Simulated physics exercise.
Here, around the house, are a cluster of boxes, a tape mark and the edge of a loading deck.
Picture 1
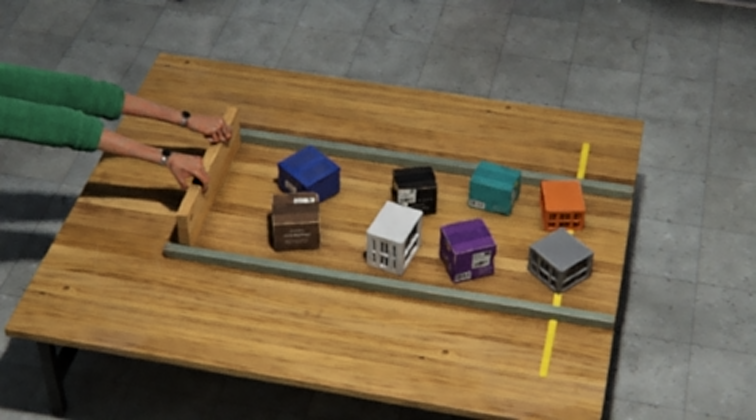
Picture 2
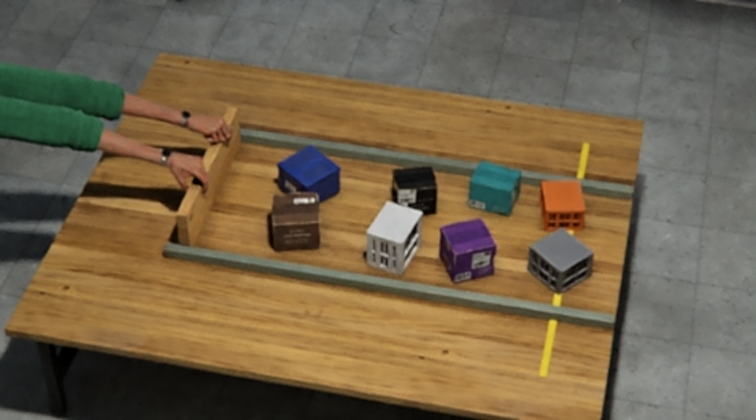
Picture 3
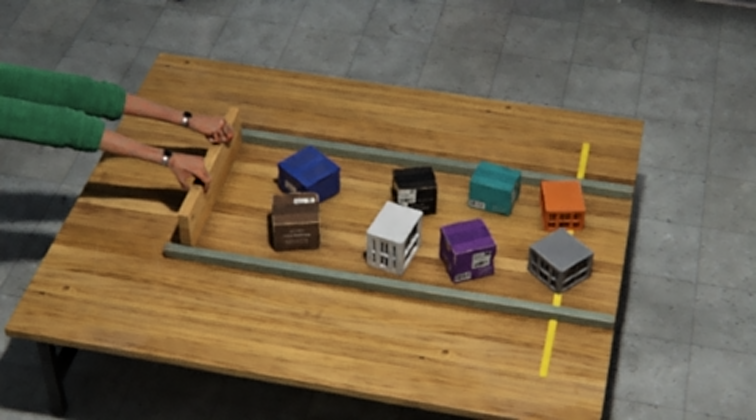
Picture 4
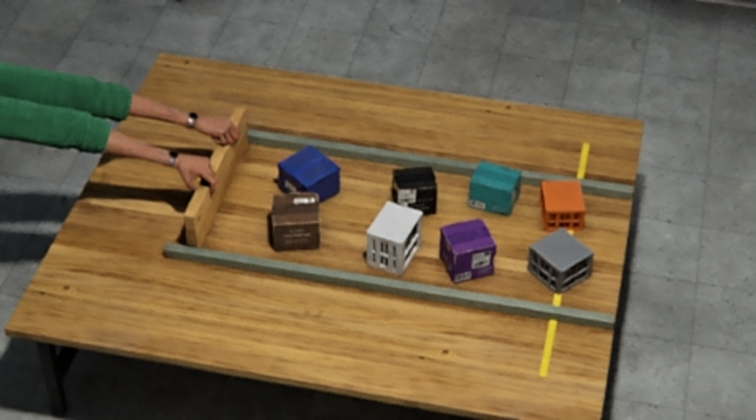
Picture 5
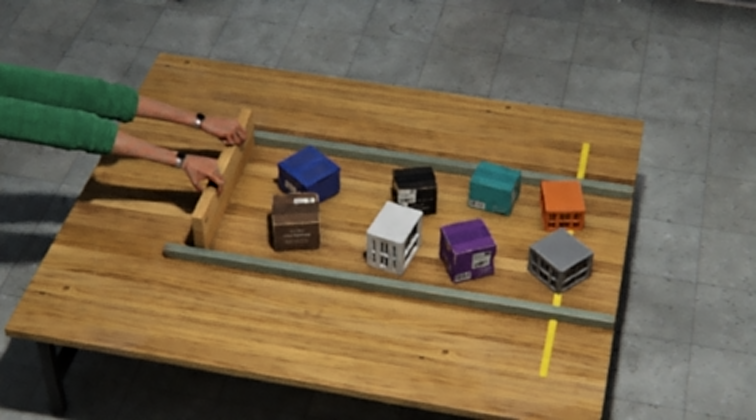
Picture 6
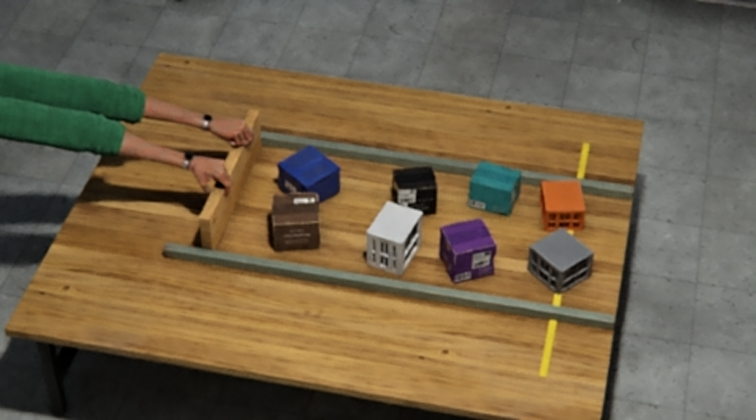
To begin with, two green-sleeved arms hold a wooden plank upright at the left end of a table, where eight colourful boxes sit between two rails near a yellow tape line. The hands then slide the plank a short way right, toward the blue and brown boxes, while all the boxes stay still.
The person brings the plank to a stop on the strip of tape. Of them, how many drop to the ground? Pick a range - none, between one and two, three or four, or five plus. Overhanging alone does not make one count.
Range: Five plus.
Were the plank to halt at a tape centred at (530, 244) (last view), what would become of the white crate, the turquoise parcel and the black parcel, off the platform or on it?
Okay, so the white crate is still on top, the turquoise parcel is still on top, and finally the black parcel is still on top.
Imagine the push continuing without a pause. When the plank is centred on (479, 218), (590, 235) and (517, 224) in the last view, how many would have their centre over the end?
Place by place: 2, 6 and 3.
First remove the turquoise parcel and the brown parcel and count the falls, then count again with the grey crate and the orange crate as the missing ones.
The first count is 4 and the second is 4.
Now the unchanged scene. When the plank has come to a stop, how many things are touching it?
The count comes out at 2.
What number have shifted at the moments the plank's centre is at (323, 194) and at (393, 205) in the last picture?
At the first place 2, at the second 6.
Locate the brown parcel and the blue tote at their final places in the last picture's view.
Brown parcel at about (586, 272), blue tote at about (597, 212).
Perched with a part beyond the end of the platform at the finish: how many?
The answer comes to 0.
Early on, none off yet; grey crate at rest near (560, 261); orange crate at rest near (562, 205); turquoise parcel at rest near (495, 189).
Finally, the number that fall off is five or more; lost, white crate, black parcel, purple parcel, turquoise parcel, orange crate and grey crate.
